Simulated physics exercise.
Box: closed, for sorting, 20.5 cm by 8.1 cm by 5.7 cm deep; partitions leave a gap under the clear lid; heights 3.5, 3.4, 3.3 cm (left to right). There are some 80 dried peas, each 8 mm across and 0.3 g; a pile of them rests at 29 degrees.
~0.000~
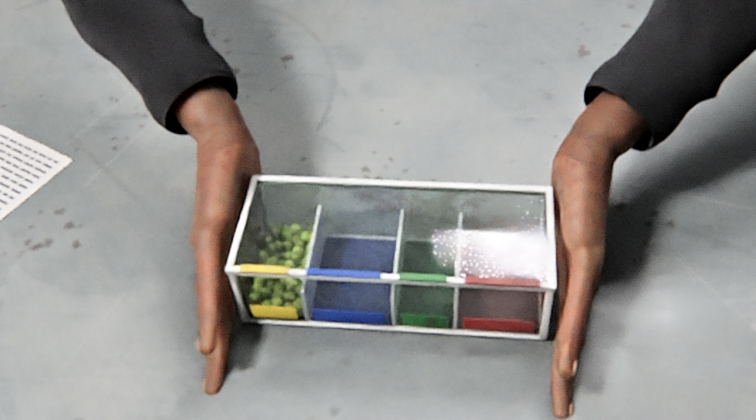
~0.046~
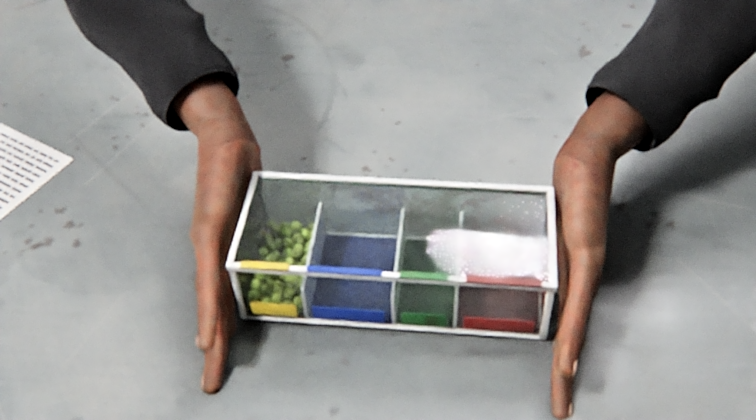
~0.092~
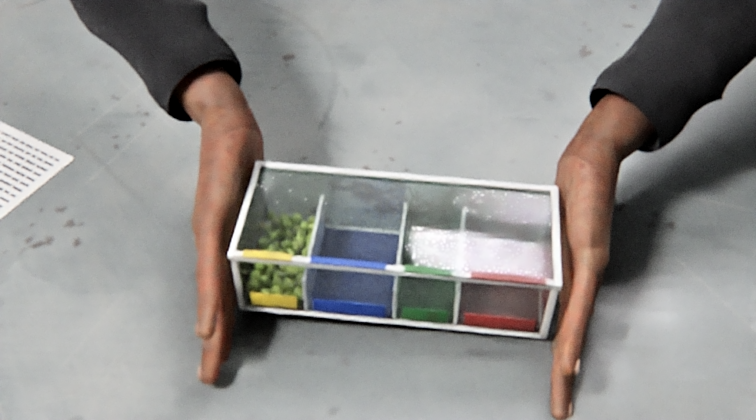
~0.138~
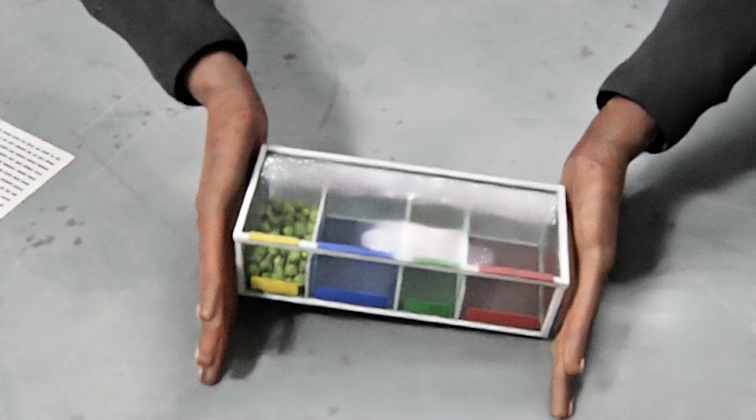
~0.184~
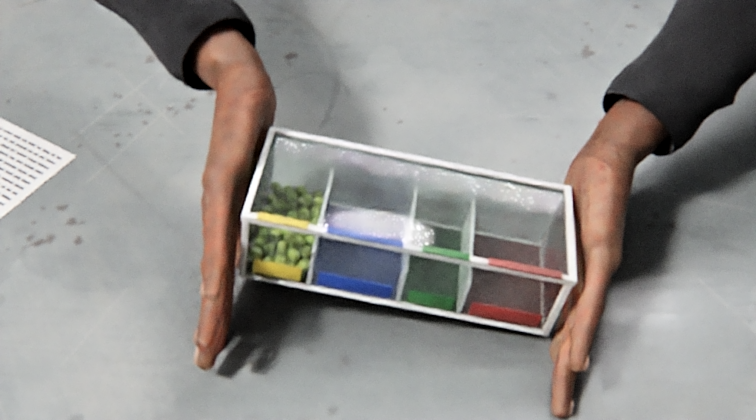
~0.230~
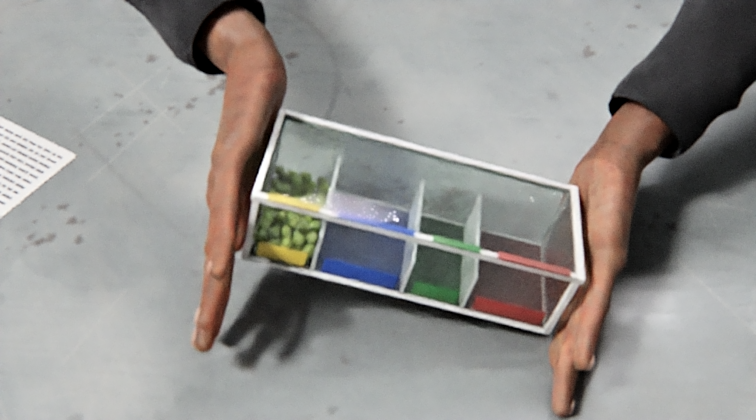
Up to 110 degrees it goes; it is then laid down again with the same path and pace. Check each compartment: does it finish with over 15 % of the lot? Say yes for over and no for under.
Red compartment: Yes; blue compartment: No; green compartment: No; yellow compartment: No.
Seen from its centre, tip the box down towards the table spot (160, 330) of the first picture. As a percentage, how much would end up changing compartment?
Estimate: Some 0 per cent.
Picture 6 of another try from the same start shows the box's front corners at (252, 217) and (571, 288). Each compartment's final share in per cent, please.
In the end red holds 100 %, blue holds 0 %, green holds 0 % and yellow holds 0 %.
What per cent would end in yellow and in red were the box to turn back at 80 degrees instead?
Result - yellow 70 percent, red 10 percent.
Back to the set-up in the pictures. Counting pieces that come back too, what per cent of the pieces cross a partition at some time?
That share comes to about 100 per cent.
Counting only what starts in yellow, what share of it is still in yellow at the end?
Roughly 0 per cent.
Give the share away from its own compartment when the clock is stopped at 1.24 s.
Estimate: Some 50 %.
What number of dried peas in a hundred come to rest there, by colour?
Per cent by compartment - red 100, blue 0, green 0, yellow 0.
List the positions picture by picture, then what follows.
In the first frame, box tilt 0 degrees, front corners at (233, 268) and (549, 285); yellow 100 %.
In the second frame, box tilt 1 degrees, front corners at (233, 264) and (550, 284).
In the third frame, box tilt 3 degrees, front corners at (235, 253) and (554, 283), lowest corner right back.
In the fourth frame, box tilt 8 degrees, front corners at (241, 235) and (561, 280), lowest corner right back.
In the fifth frame, box tilt 12 degrees, front corners at (249, 215) and (569, 278), lowest corner right back.
In the sixth frame, box tilt 17 degrees, front corners at (259, 195) and (577, 276), lowest corner right back; yellow 100 %. Its pace works out near 100 degrees a second.
After 1.24 s, tilt 110 degrees; red 10 %, blue 35 %, yellow 50 %.
After 1.92 s, tilt 49 degrees; red 100 %.
After 2.63 s, tilt 0 degrees; red 100 %.
By 3.2 s all is still; red 100 %, blue 0 %, green 0 %, yellow 0 %.
